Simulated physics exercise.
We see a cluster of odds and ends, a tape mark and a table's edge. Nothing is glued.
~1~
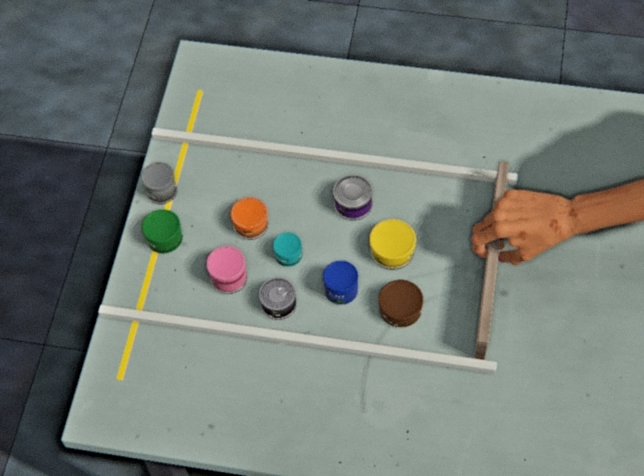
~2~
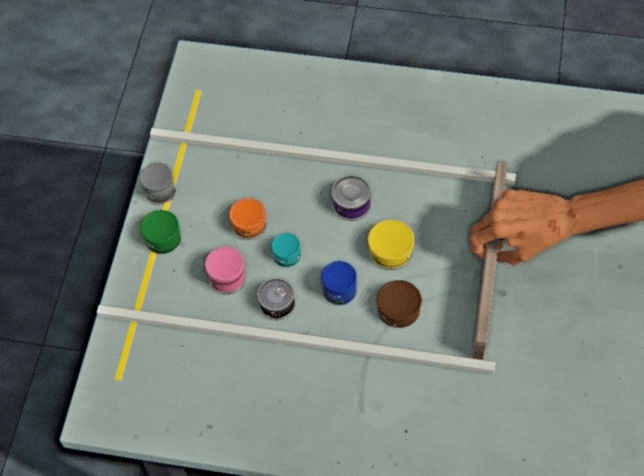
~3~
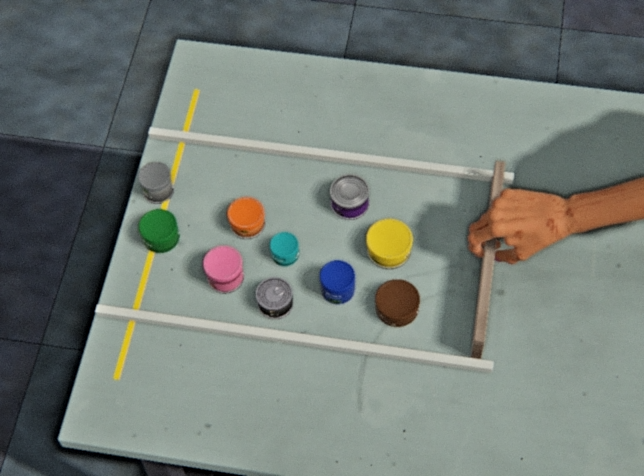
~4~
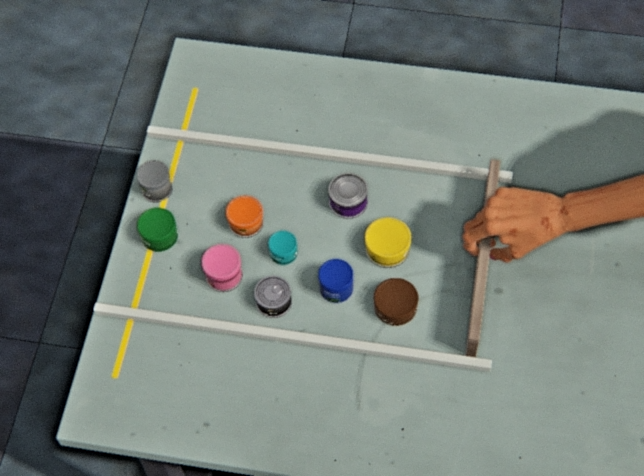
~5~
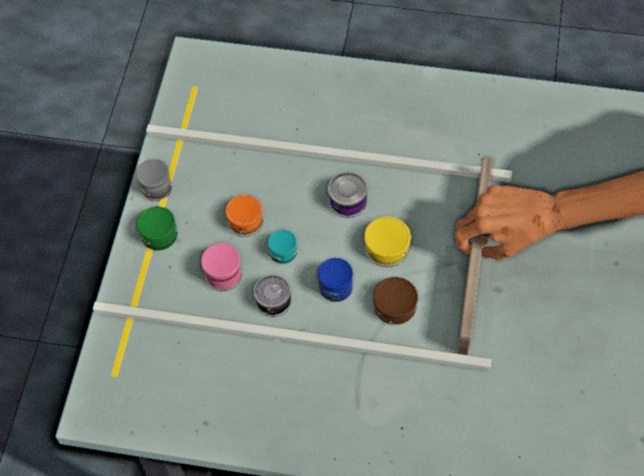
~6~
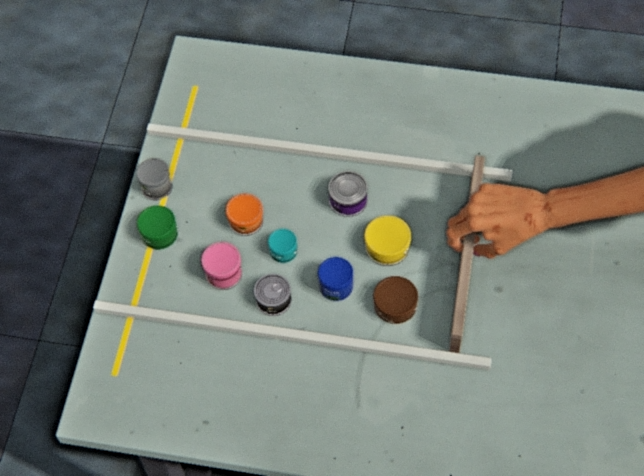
On a pale tabletop with a yellow tape line, a hand held a wooden bar beside scattered colourful tubs and tins, then slid it slightly left between two white rails while the containers stayed put.
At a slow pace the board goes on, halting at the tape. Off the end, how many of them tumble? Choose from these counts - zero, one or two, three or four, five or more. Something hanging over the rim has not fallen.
Count: Five or more.
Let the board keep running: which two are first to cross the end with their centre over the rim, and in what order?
In order: The grey tin, the green tub.
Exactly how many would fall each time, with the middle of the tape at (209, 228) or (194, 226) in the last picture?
Ending up on the floor: First try 0, second try 2.
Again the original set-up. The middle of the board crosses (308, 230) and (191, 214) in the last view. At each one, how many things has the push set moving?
I count 8 first and 10 after.
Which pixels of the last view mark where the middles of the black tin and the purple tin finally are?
Black tin: (101, 284); purple tin: (152, 164).
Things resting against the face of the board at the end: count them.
Contact count: 3.
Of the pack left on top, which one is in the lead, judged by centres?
Black tin.
Early on, none off yet; grey tin at rest near (155, 180); green tub at rest near (158, 228); pink tin at rest near (222, 267).
A while later, none off yet; grey tin at rest near (155, 180); green tub at rest near (158, 228); pink tin travelled a little near (211, 267).
Further along, none off yet; grey tin travelled about its own width near (133, 177); green tub travelled about its own width near (127, 225); pink tin travelled well along near (137, 255).
Finally, the number that fall off is five or more; lost, blue tub, turquoise tub, orange pot, pink tin, green tub and grey tin.
